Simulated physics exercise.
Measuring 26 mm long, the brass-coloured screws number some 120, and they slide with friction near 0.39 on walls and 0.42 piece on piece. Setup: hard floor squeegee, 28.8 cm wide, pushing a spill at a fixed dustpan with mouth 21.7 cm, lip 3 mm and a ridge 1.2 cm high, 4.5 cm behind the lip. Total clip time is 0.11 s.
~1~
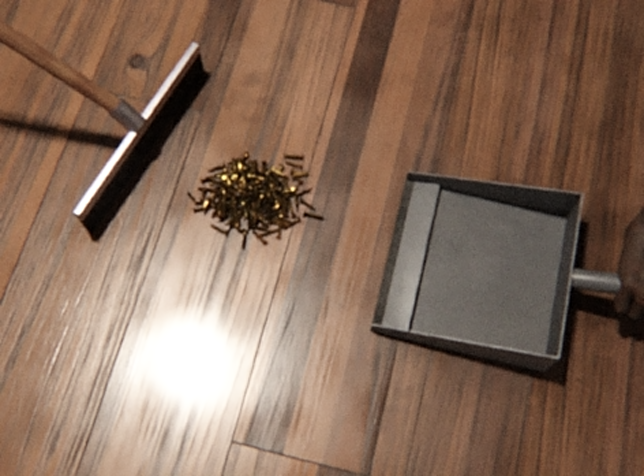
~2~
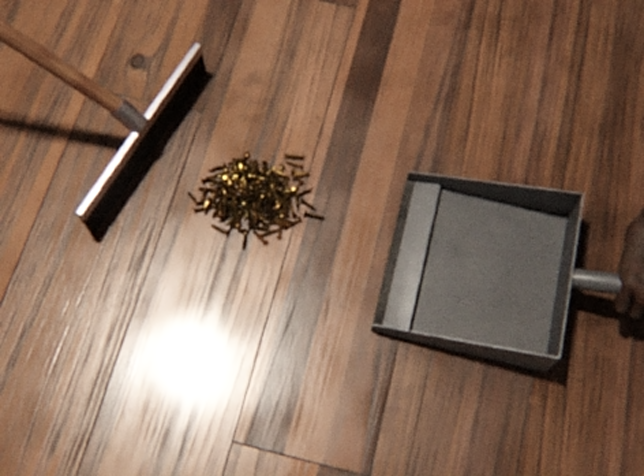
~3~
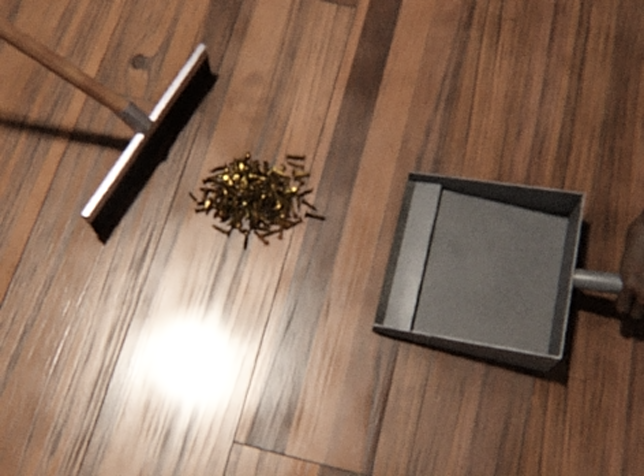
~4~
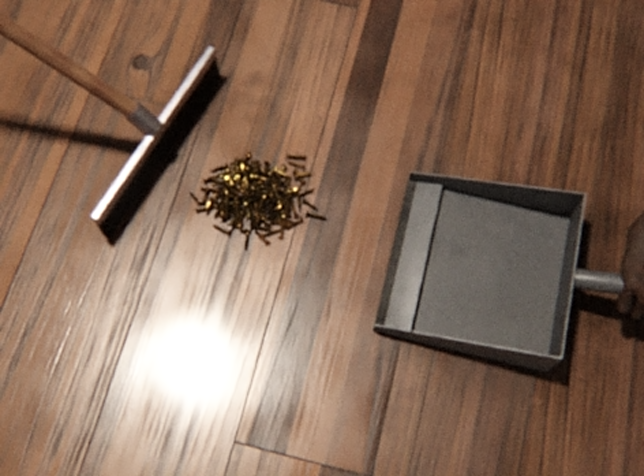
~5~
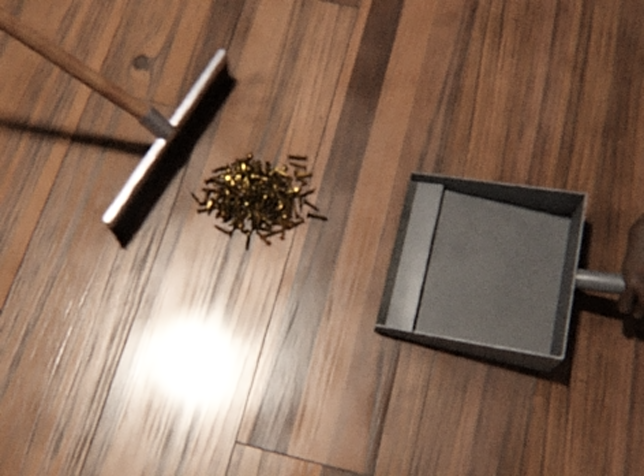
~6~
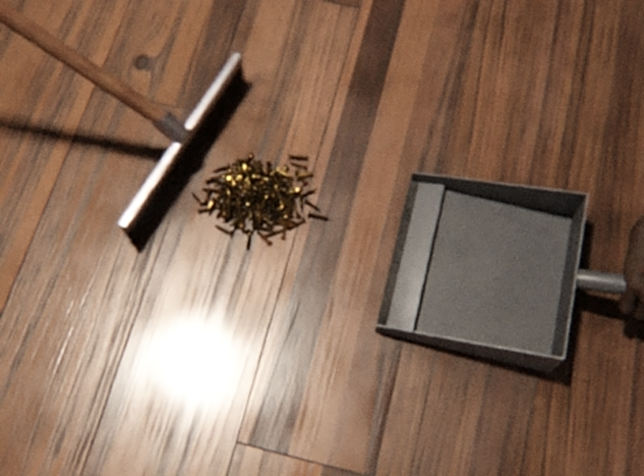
A squeegee with a wooden handle slides slowly to the right across a wood floor, nearing a small pile of brass-coloured screws that stays in place, while a grey dustpan sits at right, a hand at its handle.
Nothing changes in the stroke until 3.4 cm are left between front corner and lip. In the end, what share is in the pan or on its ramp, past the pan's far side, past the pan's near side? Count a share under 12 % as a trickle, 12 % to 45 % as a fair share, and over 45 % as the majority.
In the end pan: It will be a moderate share; far side: It will be a small share; near side: It will be a small share.
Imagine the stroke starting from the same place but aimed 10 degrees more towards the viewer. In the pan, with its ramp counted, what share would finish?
Then about 30 per cent.
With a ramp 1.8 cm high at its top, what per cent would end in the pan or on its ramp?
25 %.
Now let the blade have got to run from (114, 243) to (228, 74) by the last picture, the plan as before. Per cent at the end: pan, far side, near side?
Split: Pan = 25, far = 0, near = 20.
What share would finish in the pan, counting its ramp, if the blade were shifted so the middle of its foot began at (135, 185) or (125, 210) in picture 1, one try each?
About 30 and 35 per cent.
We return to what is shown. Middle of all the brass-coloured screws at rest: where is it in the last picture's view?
Once everything settles, the centre is around (386, 240).
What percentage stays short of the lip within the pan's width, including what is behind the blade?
I'd say close to 75 per cent of them.
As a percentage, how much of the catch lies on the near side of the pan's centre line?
Close to 30 %.
Then, 0.13 s after the last picture, middle of the blade 18 cm from the lip; 0 % over the lip, far side 0 %, near side 0 %.
Then, 0.22 s after the last picture, middle of the blade 10 cm from the lip; 0 % over the lip, far side 0 %, near side 0 %.
Then, 0.44 s after the last picture, middle of the blade 7 cm from the lip; 25 % over the lip, far side 5 %, near side 0 %.
In the end, pan 20 %, far side 5 %, near side 0 %, in front of the lip or behind the blade 75 %.
